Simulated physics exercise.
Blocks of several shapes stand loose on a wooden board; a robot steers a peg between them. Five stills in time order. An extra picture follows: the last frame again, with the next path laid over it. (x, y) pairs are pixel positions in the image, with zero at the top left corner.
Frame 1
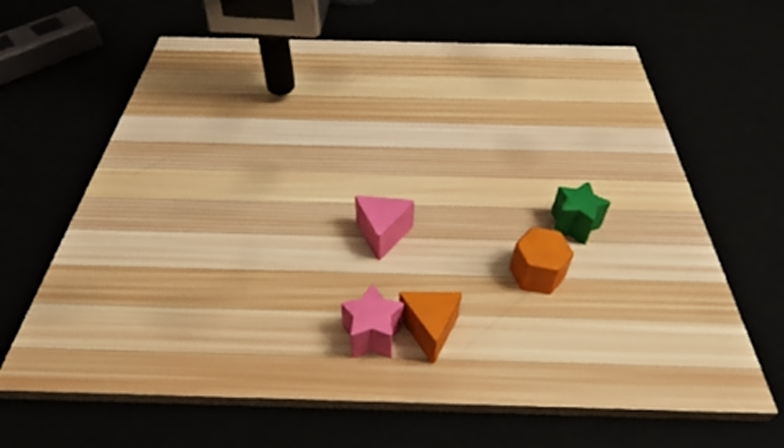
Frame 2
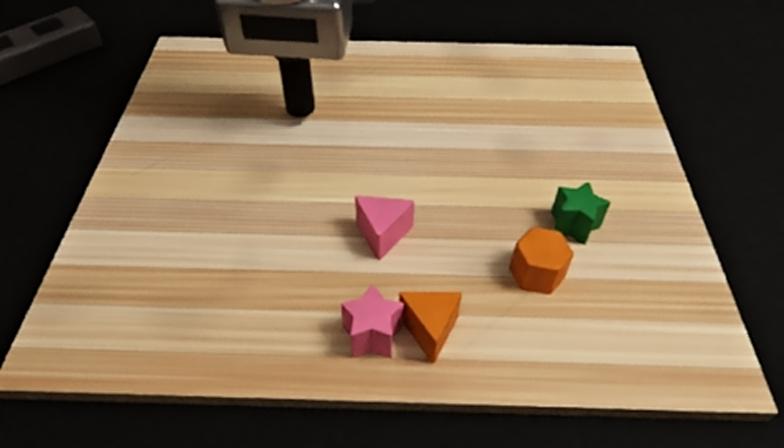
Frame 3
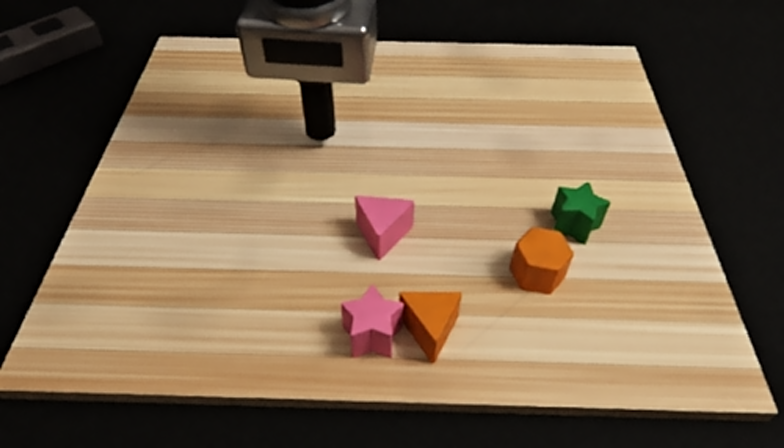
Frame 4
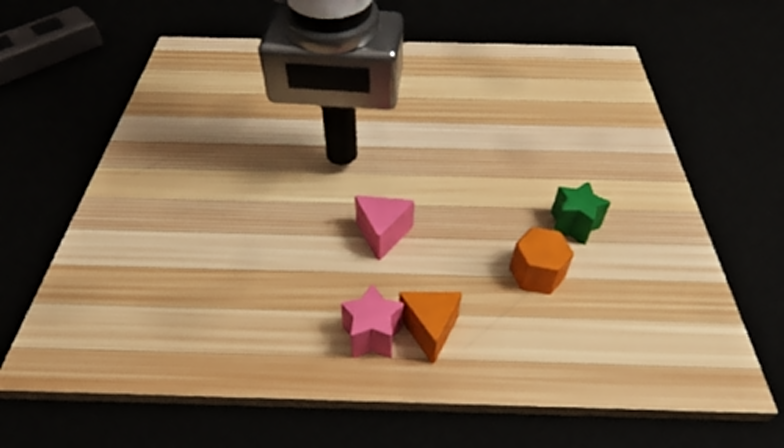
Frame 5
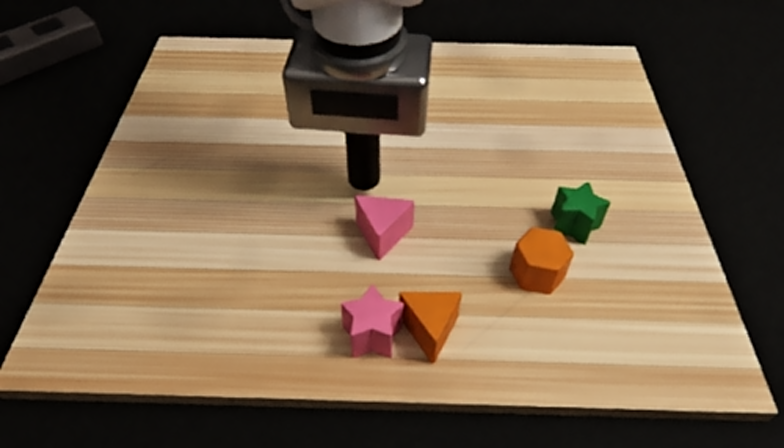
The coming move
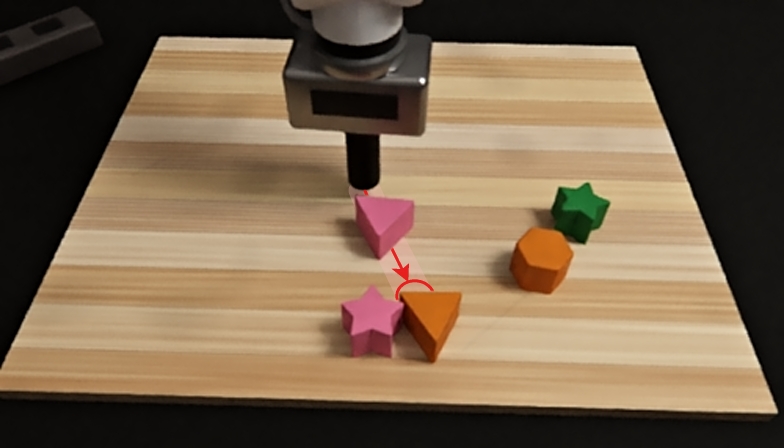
A robot peg moving diagonally down and right across a wooden board towards a pink triangular block, all five blocks staying still.
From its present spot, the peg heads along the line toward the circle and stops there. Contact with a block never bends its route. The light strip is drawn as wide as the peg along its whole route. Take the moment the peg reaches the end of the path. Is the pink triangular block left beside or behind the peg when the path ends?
No, that is not how it ends up.
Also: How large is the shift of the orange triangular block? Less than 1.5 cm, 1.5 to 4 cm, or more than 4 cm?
It moves a fair bit, 1.5 to 4 cm.
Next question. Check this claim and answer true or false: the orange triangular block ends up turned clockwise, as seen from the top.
False - the claim does not hold.
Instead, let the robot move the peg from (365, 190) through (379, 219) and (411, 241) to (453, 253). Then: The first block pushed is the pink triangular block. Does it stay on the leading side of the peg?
Beside or behind it.
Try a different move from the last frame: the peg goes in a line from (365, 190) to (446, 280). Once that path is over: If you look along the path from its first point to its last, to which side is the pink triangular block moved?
My answer: Right.
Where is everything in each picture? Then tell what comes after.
In the first picture, tip of the peg at (281, 87), middles of tops, pink star at (372, 311), pink triangular block at (383, 210), orange triangular block at (432, 307).
In the second picture, peg at (301, 109), nothing pushed.
In the third picture, peg at (321, 131), nothing pushed.
In the fourth picture, peg at (342, 155), nothing pushed.
In the fifth picture, peg at (364, 179), pink star at (372, 311), pink triangular block at (383, 210), orange triangular block at (432, 307).
The line goes from (365, 190) directly to (415, 296).
The first path, step by step. One third of the way, peg at (379, 212); pink triangular block at (388, 223), turned 15° anticlockwise.
Two thirds of the way, peg at (397, 248); pink triangular block at (408, 262), turned 20° anticlockwise.
At the end, peg at (416, 286); pink star at (370, 314), turned 15° clockwise; pink triangular block at (422, 305); orange triangular block at (446, 339), turned 50° anticlockwise.
